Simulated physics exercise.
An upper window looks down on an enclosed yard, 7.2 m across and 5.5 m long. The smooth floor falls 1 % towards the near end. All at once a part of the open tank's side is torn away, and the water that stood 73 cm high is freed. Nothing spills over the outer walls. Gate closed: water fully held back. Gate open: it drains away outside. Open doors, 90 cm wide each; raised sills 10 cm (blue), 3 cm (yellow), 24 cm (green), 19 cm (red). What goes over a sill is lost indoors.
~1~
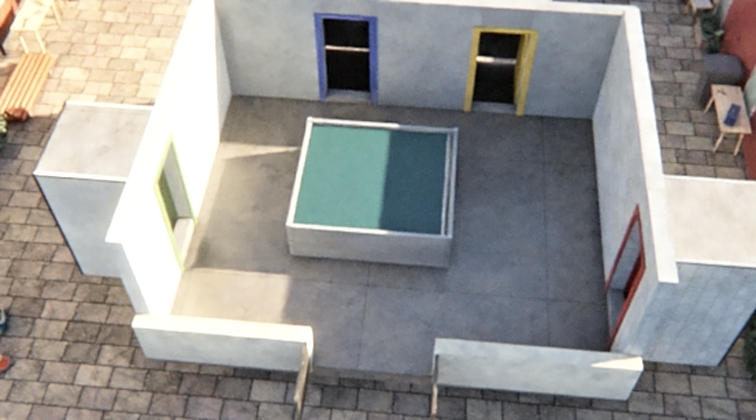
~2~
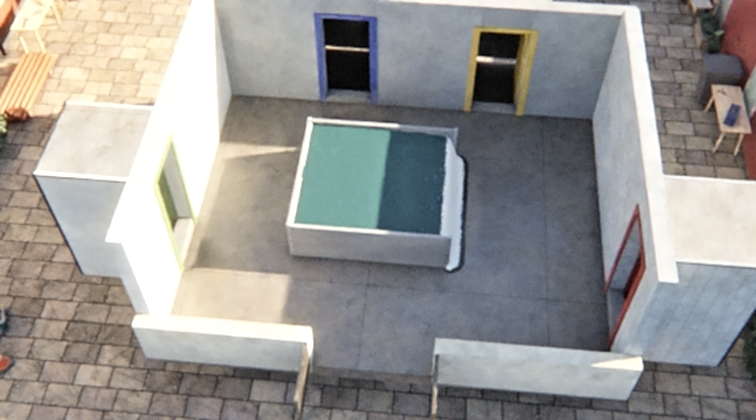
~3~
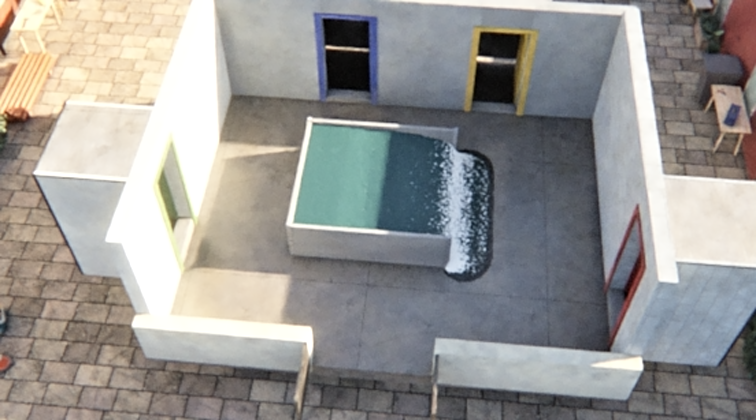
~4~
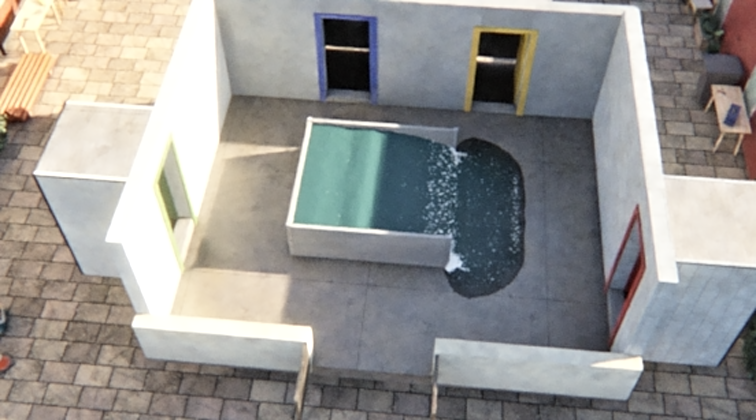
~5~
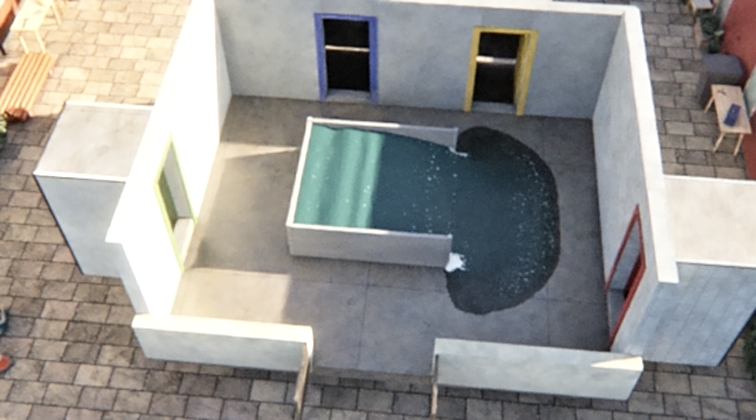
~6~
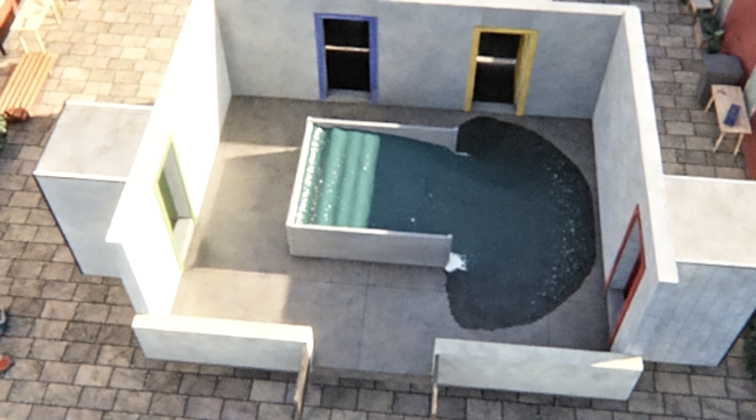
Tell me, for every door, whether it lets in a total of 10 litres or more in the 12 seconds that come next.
For every door: The blue door does not; the yellow door does; the green door does not; the red door does.
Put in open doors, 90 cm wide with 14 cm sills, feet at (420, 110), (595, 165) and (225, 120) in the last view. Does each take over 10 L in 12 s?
In sequence the answers are less than that, more than that and more than that.
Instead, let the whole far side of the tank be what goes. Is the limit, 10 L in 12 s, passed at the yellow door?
Yellow: Exceeds.
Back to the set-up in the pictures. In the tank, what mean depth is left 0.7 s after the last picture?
I'd put the average depth near 43 cm.
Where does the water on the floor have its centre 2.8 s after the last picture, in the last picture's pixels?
Roughly (494, 224) in the last picture.
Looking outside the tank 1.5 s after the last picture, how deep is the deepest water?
I'd say near 54 centimetres.
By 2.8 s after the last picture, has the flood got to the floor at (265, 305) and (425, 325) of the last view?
I'd say spared, then drenched.
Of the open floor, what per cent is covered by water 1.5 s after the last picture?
Roughly 40 percent.
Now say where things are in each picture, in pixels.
Still water, 73 cm deep, in the open tank at (376, 178), in the first picture.
The front is at (456, 268), 1.2 m from the gap at (449, 202); 0.4 m2 of floor is under water; 73 cm left at the back of the open tank, in the second picture.
Water pours out at (449, 203) and has run 1.4 m, to (463, 277); typically 12 cm deep outside, 73 cm at the open tank's back, in the third picture.
Water pours out at (449, 203) and has run 1.8 m, to (491, 289); typically 11 cm deep outside, 73 cm at the open tank's back, in the fourth picture.
The front is at (516, 300), 2.1 m from the gap at (449, 204); 6.0 m2 of floor is under water; 72 cm left at the back of the open tank, in the fifth picture.
Water pours out at (449, 204) and has run 2.6 m, to (587, 267); typically 7 cm deep outside, 66 cm at the open tank's back, in the sixth picture.
Then, 0.7 s after the last picture water covers 40 % of the floor and is deepest (48 cm) near (584, 227); blue door not reached, yellow door 5 cm at the sill, 0 L in, green door not reached, red door 24 cm at the sill, 0 L in.
Then, 1.5 s after the last picture water covers 40 % of the floor and is deepest (54 cm) near (606, 377); blue door not reached, yellow door 3 cm at the sill, 5 L in, green door not reached, red door 30 cm at the sill, 17 L in.
Then, 2.8 s after the last picture water covers 60 % of the floor and is deepest (40 cm) near (605, 366); blue door not reached, yellow door 13 cm at the sill, 44 L in, green door not reached, red door 31 cm at the sill, 66 L in.
Then, 6.3 s after the last picture water covers 95 % of the floor and is deepest (22 cm) near (201, 206); blue door 5 cm at the sill, 0 L in, yellow door 8 cm at the sill, 165 L in, green door 14 cm at the sill, 0 L in, red door 16 cm at the sill, 120 L in.
Then, 11.3 s after the last picture water covers 100 % of the floor and is deepest (16 cm) near (196, 341); blue door 8 cm at the sill, 2 L in, yellow door 5 cm at the sill, 203 L in, green door 12 cm at the sill, 0 L in, red door 8 cm at the sill, 120 L in.
